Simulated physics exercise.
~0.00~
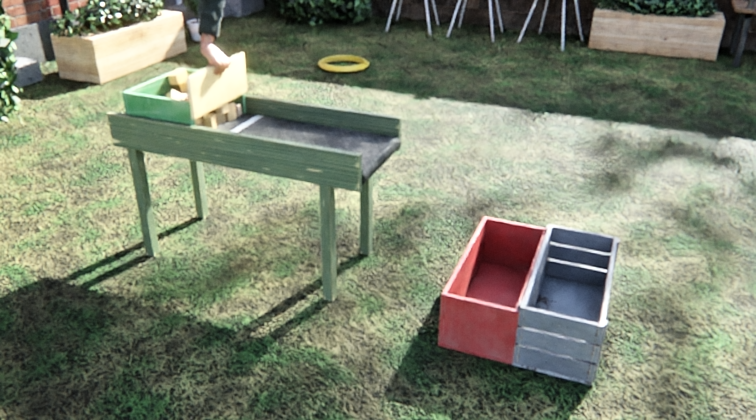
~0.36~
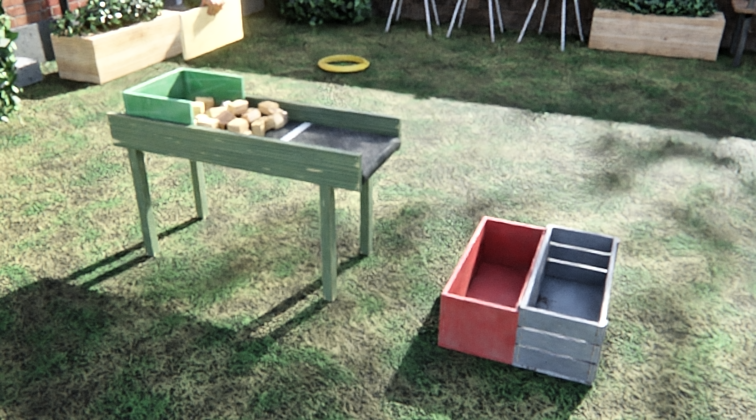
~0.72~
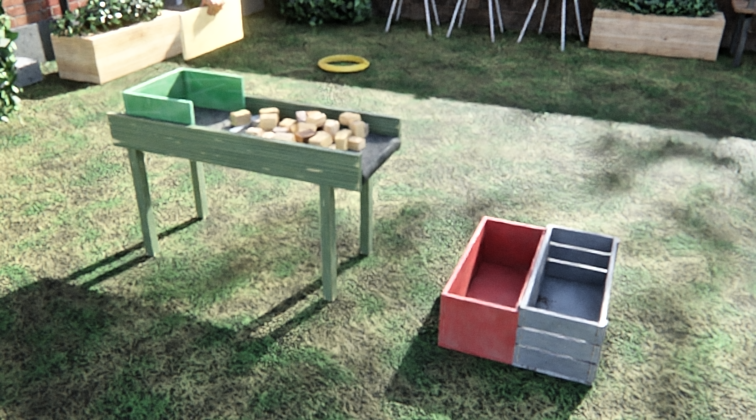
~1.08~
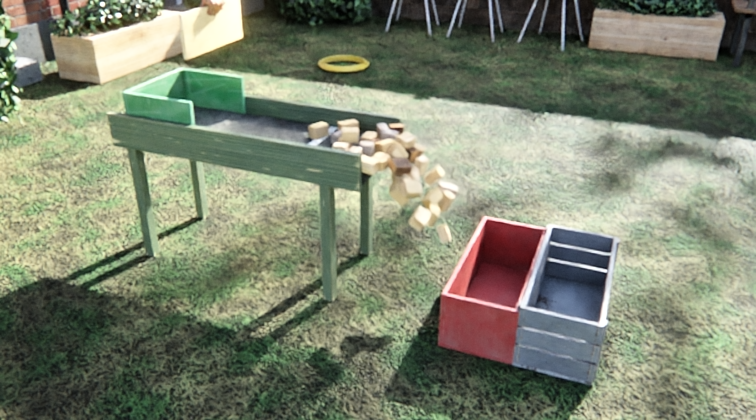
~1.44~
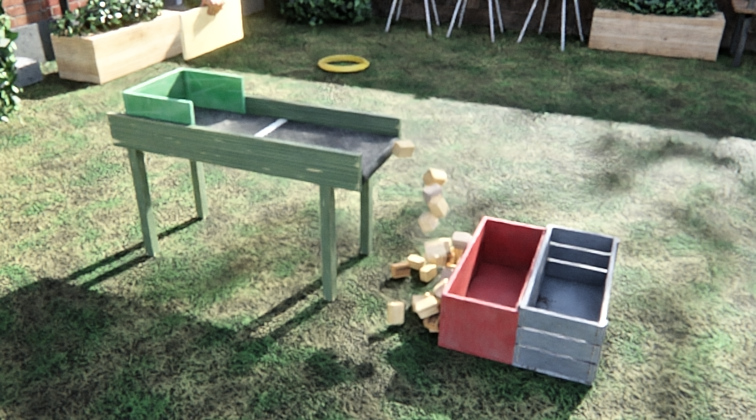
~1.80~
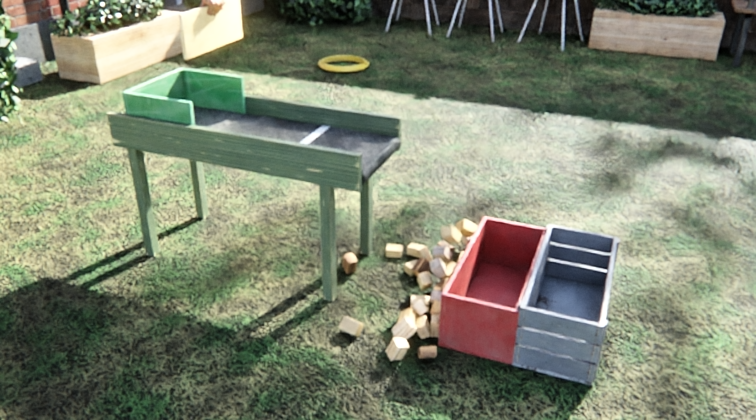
Wooden blocks ride a belt rightward, tumble off its end and land short of the red tote.
